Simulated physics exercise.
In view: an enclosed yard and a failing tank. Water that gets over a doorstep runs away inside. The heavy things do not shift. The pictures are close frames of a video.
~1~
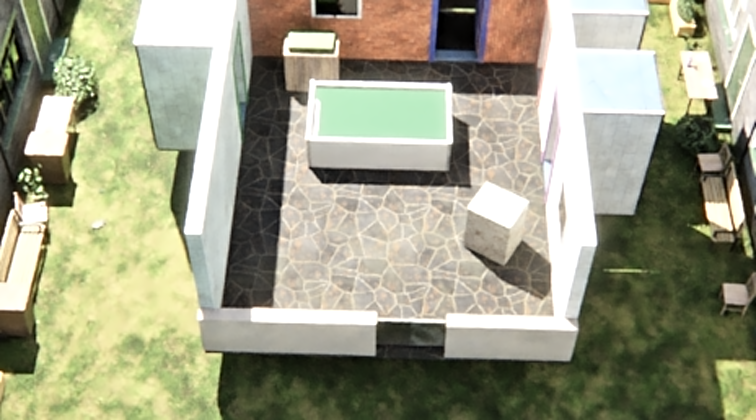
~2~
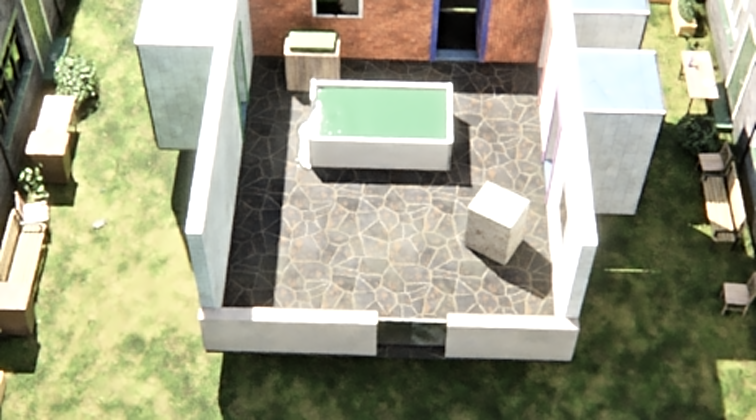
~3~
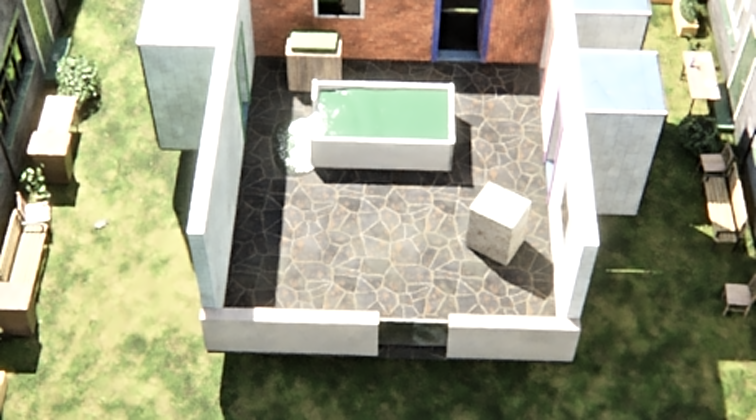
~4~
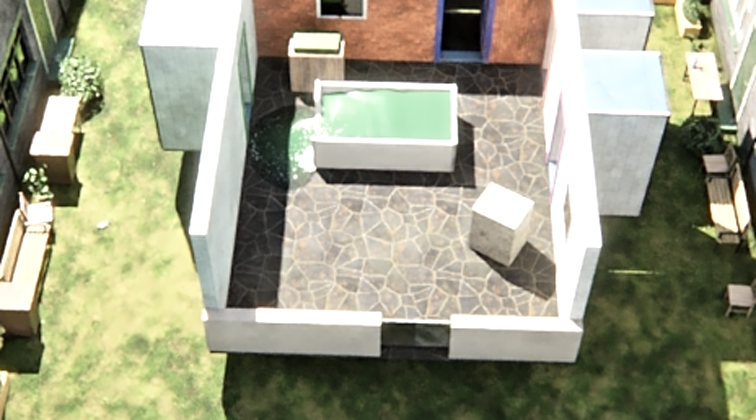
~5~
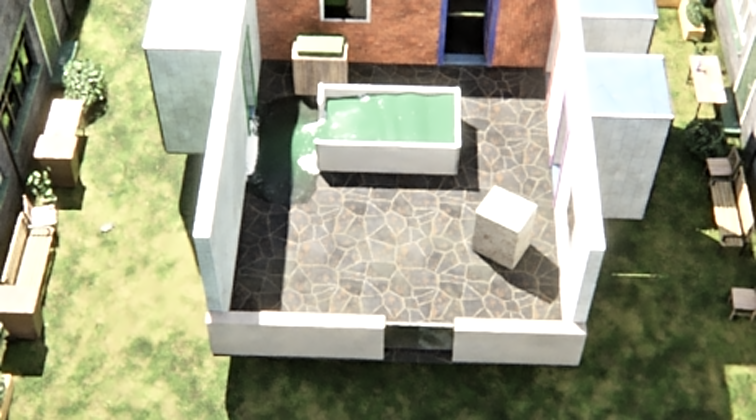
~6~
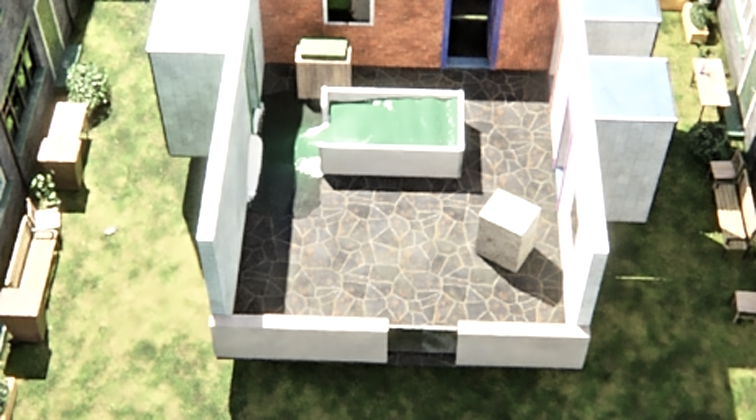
The clip opens on a walled, stone-paved yard seen from above, with green water lying still in a white rectangular tank. Water bursts from the tank's left end in a pale, foamy spill, then spreads left across the paving to the side wall, while the pale block at right stays put.
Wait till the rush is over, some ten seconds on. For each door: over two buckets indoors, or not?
In the end: The purple door admits no more than that; the red door admits no more than that; the green door lets in a lot; the blue door admits no more than that.
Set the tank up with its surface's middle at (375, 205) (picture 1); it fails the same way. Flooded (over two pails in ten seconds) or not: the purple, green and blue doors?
My reading: The purple door is under, the green door is under, the blue door takes less.
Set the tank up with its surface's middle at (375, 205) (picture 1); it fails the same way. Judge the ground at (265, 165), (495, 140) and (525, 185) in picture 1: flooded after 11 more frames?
One after the other: Under water, free of water, no water.
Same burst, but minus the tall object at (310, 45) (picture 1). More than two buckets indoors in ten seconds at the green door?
My reading: The green door floods.
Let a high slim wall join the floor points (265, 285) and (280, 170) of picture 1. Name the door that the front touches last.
The purple one.
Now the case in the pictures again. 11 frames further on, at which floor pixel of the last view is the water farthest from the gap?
I would point to (230, 338).
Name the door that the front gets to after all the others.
That is the purple-painted one.
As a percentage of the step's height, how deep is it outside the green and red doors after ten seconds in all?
Roughly 70 per cent, then 50 per cent.
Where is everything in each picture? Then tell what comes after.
The first picture shows still water in the tank at (380, 115).
In the second picture, water pours out at (313, 137) and has run to (303, 166).
In the third picture, the front is at (280, 128), out from the gap at (315, 138).
In the fourth picture, the front is at (251, 137), out from the gap at (318, 140).
In the fifth picture, the front is at (246, 185), out from the gap at (321, 143).
In the sixth picture, water pours out at (324, 145) and has run to (247, 208).
A moment on, water covers 15 % of the floor; the purple door not reached, the red door not reached, the green door far over two buckets in, the blue door not reached.
Next, water covers 25 % of the floor; the purple door not reached, the red door not reached, the green door far over two buckets in, the blue door not reached.
Then, water covers 45 % of the floor; the purple door not reached, the red door not reached, the green door far over two buckets in, the blue door wet at the sill, nothing in.
Later, water covers 75 % of the floor; the purple door not reached, the red door wet at the sill, nothing in, the green door far over two buckets in, the blue door wet at the sill, nothing in.
In the end, water covers 90 % of the floor; the purple door wet at the sill, nothing in, the red door wet at the sill, nothing in, the green door far over two buckets in, the blue door wet at the sill, nothing in.
